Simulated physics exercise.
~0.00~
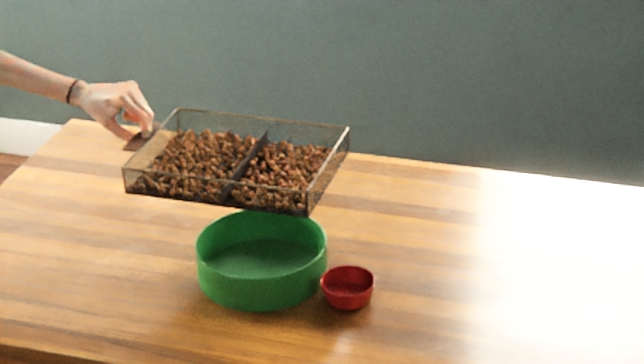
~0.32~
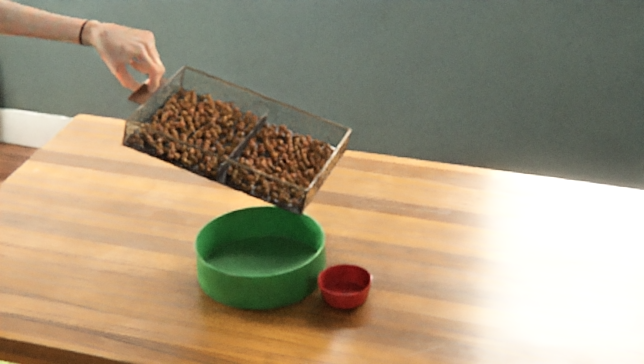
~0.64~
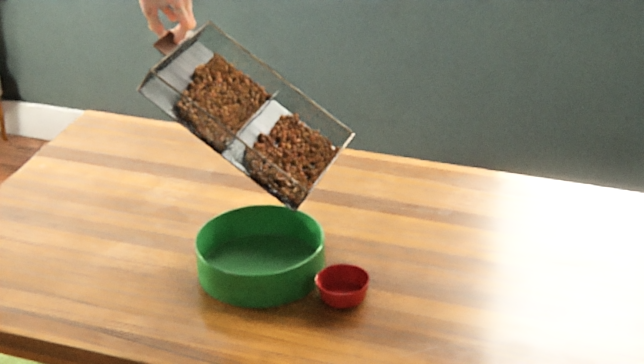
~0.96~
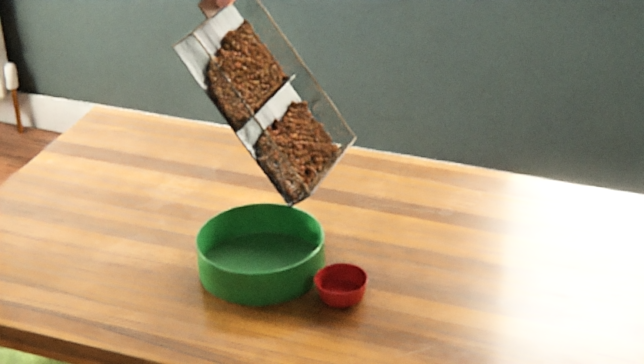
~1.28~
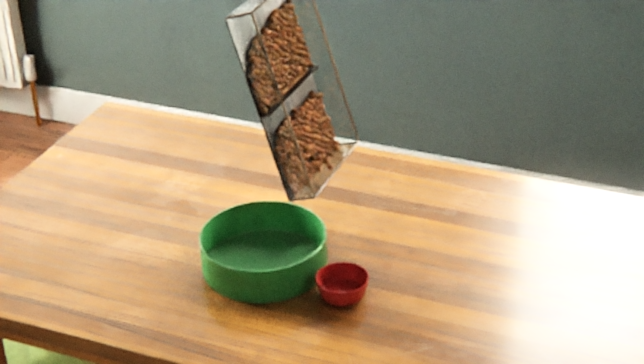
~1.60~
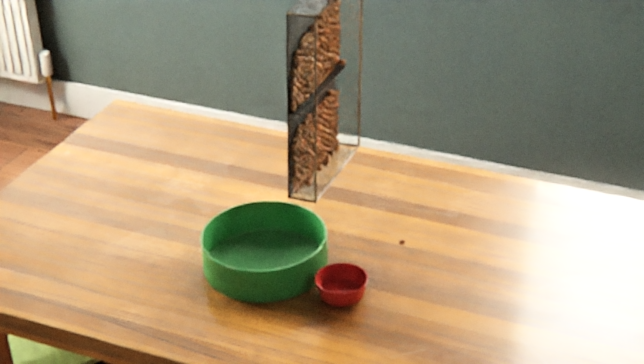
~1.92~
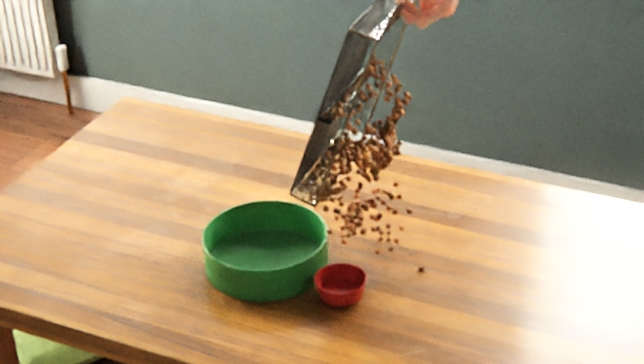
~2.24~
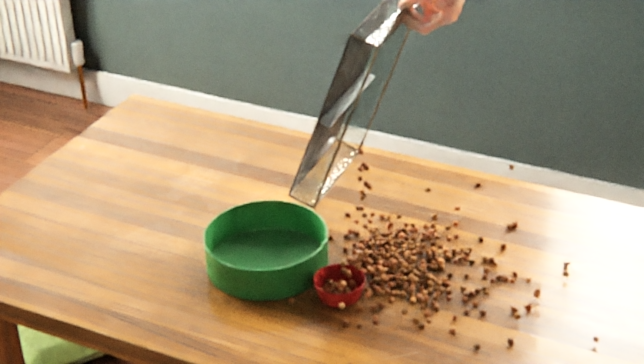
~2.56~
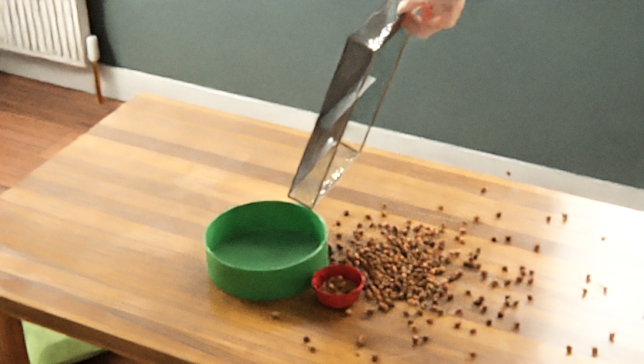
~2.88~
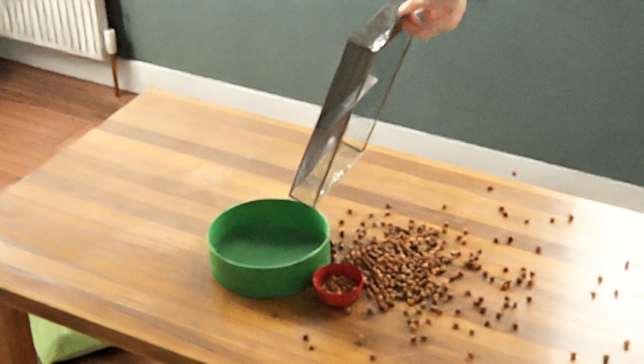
The clip opens with a hand holding a clear, divided drawer tray full of small brown cereal balls above a wooden table, where a green pot and a smaller red dish stand. The hand lifts the tray's left end, tipping it steadily steeper while the balls stay packed inside. Once the tray is upright and begins to lean past vertical, the balls pour out in a rush, missing the green pot. They scatter across the table to the right, with some landing in the red dish. Finally, the hand holds the emptied tray still, the green pot remains empty, and most balls lie strewn over the tabletop.
